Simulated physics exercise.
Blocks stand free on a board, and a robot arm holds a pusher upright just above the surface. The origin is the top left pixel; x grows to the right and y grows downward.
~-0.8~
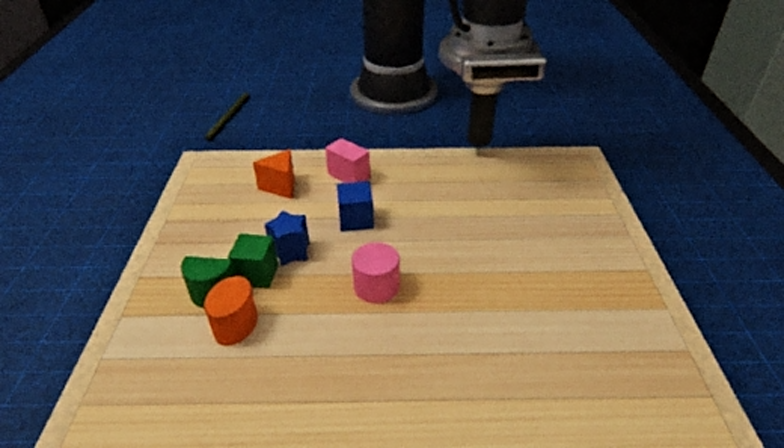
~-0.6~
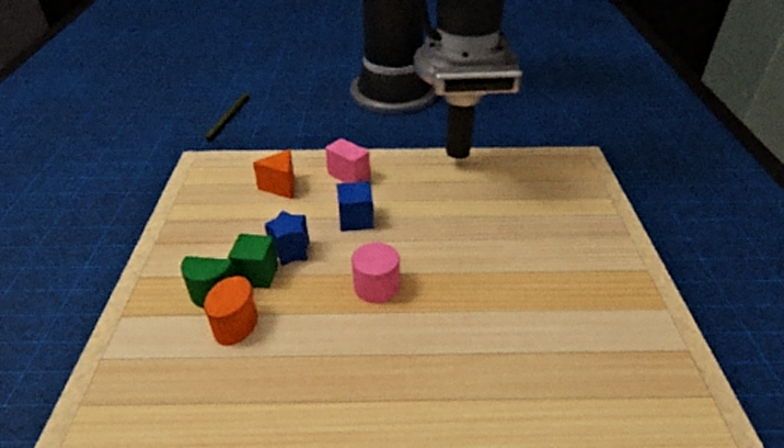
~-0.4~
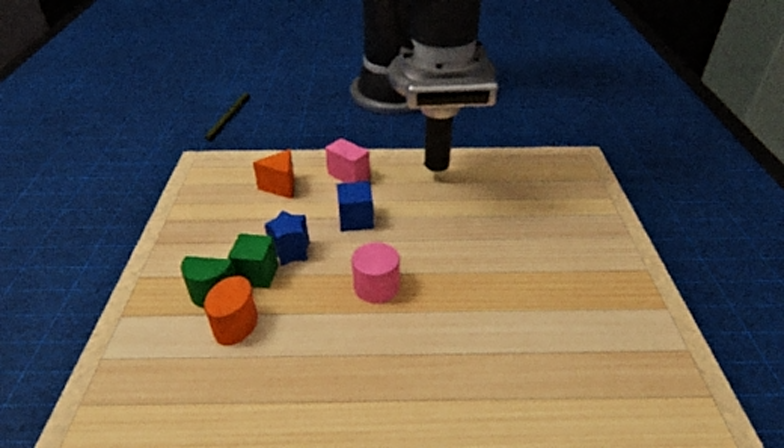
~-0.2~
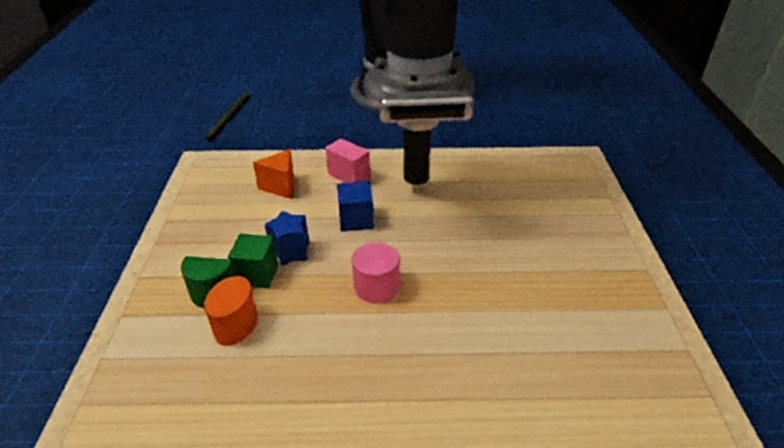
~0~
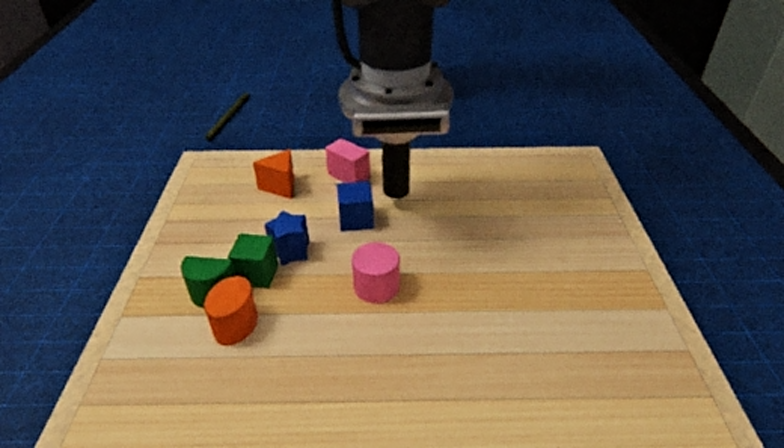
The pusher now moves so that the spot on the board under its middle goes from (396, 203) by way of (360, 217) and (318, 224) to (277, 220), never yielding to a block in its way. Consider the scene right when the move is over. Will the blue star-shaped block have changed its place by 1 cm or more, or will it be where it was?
The blue star-shaped block will not stay where it is.
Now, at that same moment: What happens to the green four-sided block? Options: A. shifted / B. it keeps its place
A.
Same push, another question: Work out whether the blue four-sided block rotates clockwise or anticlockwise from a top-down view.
Seen from above, its turn is counter-clockwise.
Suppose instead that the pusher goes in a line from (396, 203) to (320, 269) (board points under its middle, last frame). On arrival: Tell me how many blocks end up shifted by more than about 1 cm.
Blocks displaced: 1.
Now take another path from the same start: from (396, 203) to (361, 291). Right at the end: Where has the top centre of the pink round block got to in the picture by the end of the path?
Just about (377, 289).
The first path, step by step. One third of the way, pusher (359, 205); blue four-sided block (332, 201), turned 20° anticlockwise.
Two thirds of the way, pusher (315, 211); green D-shaped block (199, 270), turned 15° clockwise; green four-sided block (238, 254), turned 25° clockwise; blue star-shaped block (273, 238); blue four-sided block (296, 215), turned 70° anticlockwise.
At the end, pusher (274, 207); green D-shaped block (199, 271), turned 20° clockwise; green four-sided block (238, 255), turned 30° clockwise; blue star-shaped block (273, 239); blue four-sided block (292, 216), turned 85° anticlockwise.
